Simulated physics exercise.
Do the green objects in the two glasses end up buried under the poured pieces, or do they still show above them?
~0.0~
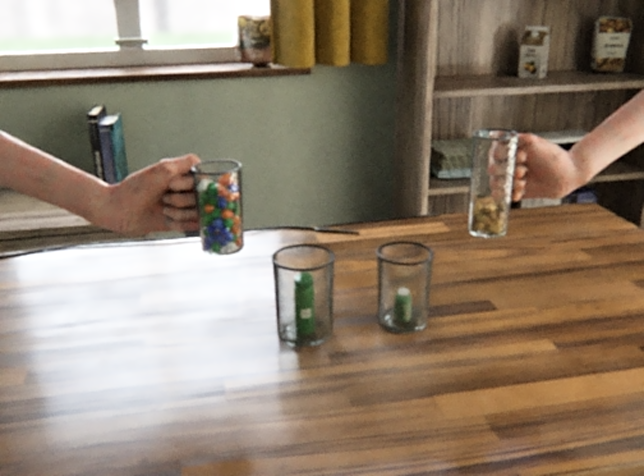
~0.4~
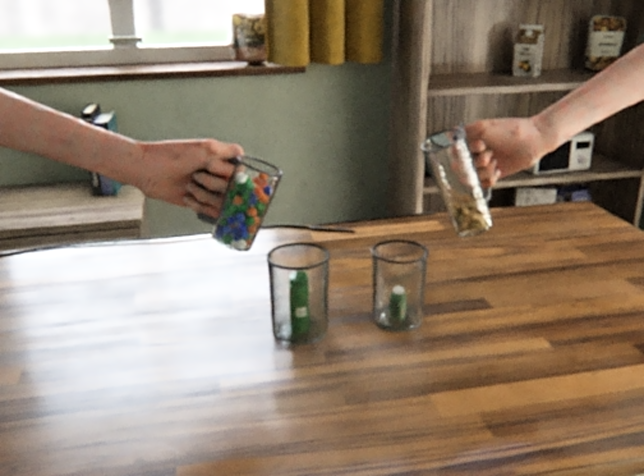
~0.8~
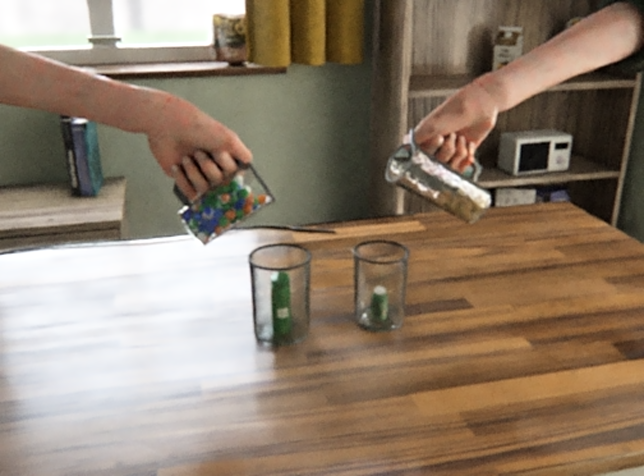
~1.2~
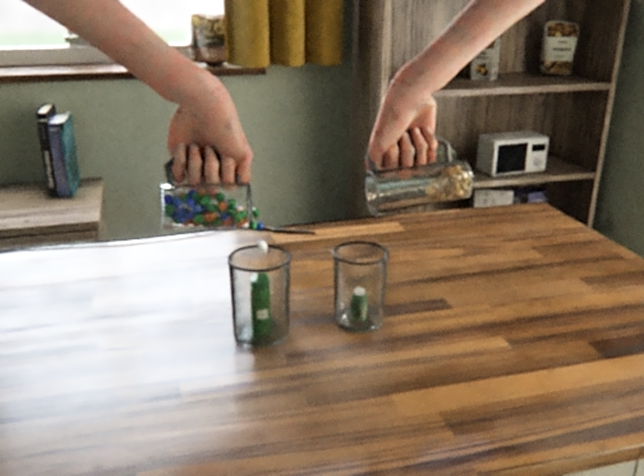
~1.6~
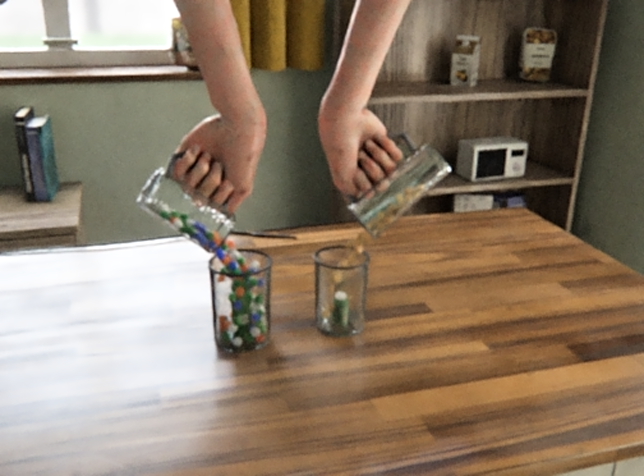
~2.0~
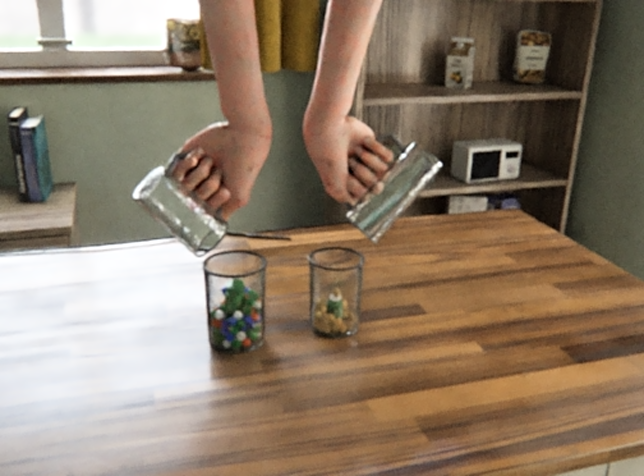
Both green objects still show above the poured pieces, one in the left glass and one in the right.
Two hands tip colourful beads and yellowish bits into two glasses, leaving both green objects showing.
